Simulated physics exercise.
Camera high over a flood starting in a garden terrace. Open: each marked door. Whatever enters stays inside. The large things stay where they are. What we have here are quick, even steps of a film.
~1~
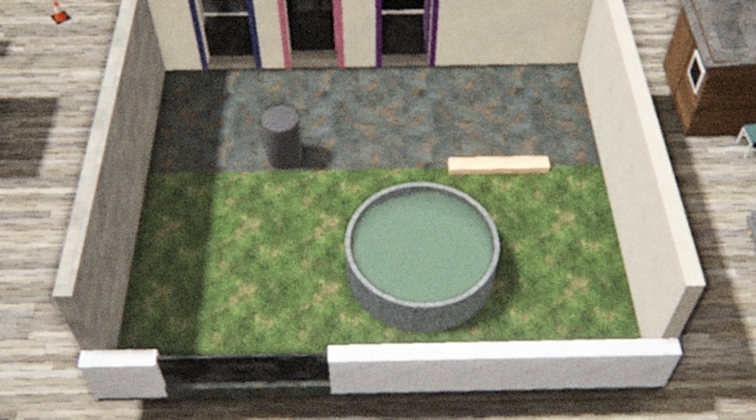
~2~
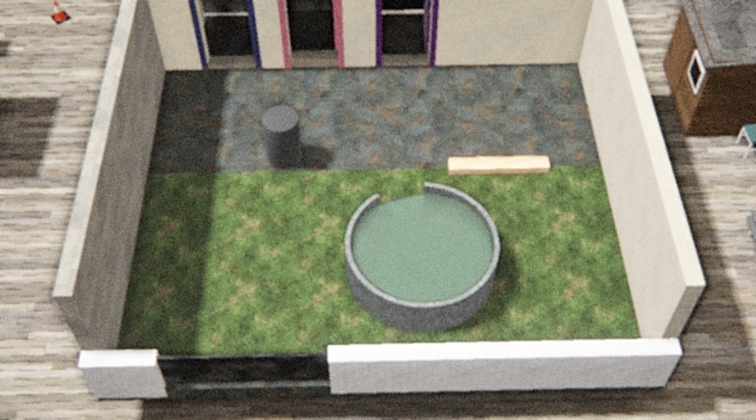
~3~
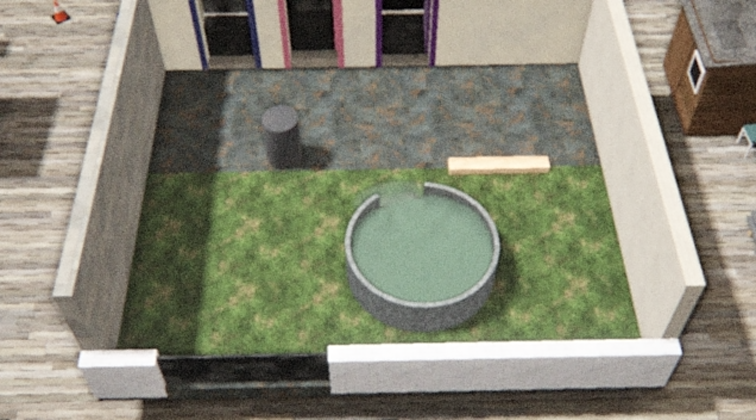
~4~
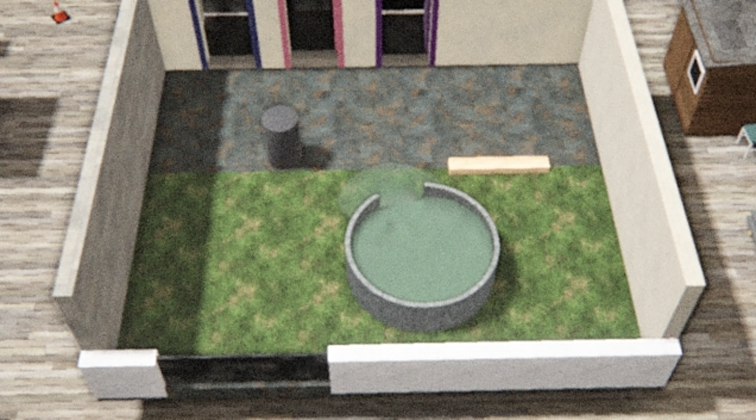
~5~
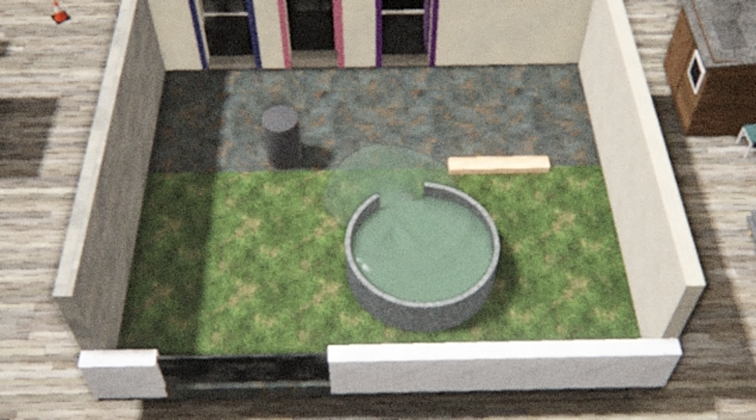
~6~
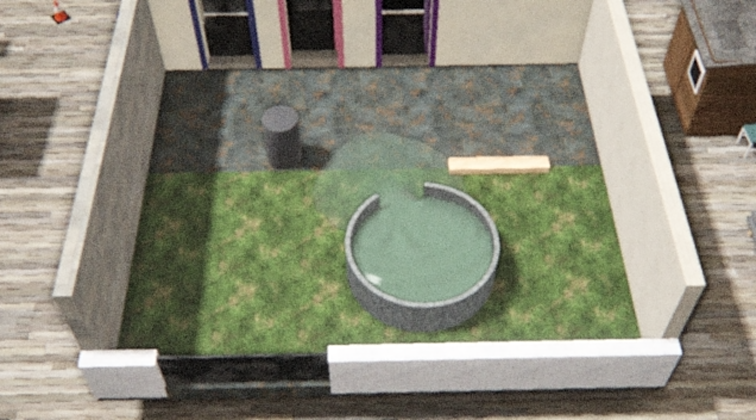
In a walled garden, a gap opens in a round tank's far side and water spreads outward.
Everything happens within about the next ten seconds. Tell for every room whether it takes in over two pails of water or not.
As I see it, the pink door does not surpass two buckets. The blue door does not surpass two buckets. The purple door surpasses two buckets.
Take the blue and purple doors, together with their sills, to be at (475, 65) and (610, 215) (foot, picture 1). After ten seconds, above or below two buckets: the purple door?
Well, purple comes in under it, as far as I can tell.
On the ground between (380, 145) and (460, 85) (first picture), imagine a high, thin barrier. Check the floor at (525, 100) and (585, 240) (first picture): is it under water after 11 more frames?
First spot submerged, second spot parched.
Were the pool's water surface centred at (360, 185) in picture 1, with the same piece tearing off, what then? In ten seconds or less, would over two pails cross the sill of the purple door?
One by one: The purple one exceeds the threshold.
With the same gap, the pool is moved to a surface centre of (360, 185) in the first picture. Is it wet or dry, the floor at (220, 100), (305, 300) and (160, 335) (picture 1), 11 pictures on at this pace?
I'd say swamped for the first, still dry for the second and still dry for the third.
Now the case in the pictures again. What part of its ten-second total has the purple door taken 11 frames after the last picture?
My guess is about 15 %.
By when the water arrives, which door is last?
The door marked blue.
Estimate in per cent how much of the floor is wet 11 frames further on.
About 30 per cent.
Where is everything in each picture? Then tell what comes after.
The first picture shows still water in the round tank at (422, 245).
In the second picture, the front is at a hidden place, out from the gap on the round tank's far side.
In the third picture, the front is at (361, 197), out from the gap on the round tank's far side.
In the fourth picture, the front is at (392, 164), out from the gap on the round tank's far side.
In the fifth picture, water pours out on the round tank's far side and has run to (367, 149).
In the sixth picture, water pours out on the round tank's far side and has run to (364, 137).
A moment on, water covers 20 % of the floor; the pink door not reached, the blue door not reached, the purple door not reached.
Next, water covers 30 % of the floor; the pink door wet at the sill, nothing in, the blue door not reached, the purple door under two buckets in.
Then, water covers 45 % of the floor; the pink door wet at the sill, nothing in, the blue door wet at the sill, nothing in, the purple door over two buckets in.
Later, water covers 60 % of the floor; the pink door wet at the sill, nothing in, the blue door wet at the sill, nothing in, the purple door far over two buckets in.
In the end, water covers 80 % of the floor; the pink door wet at the sill, nothing in, the blue door wet at the sill, nothing in, the purple door far over two buckets in.
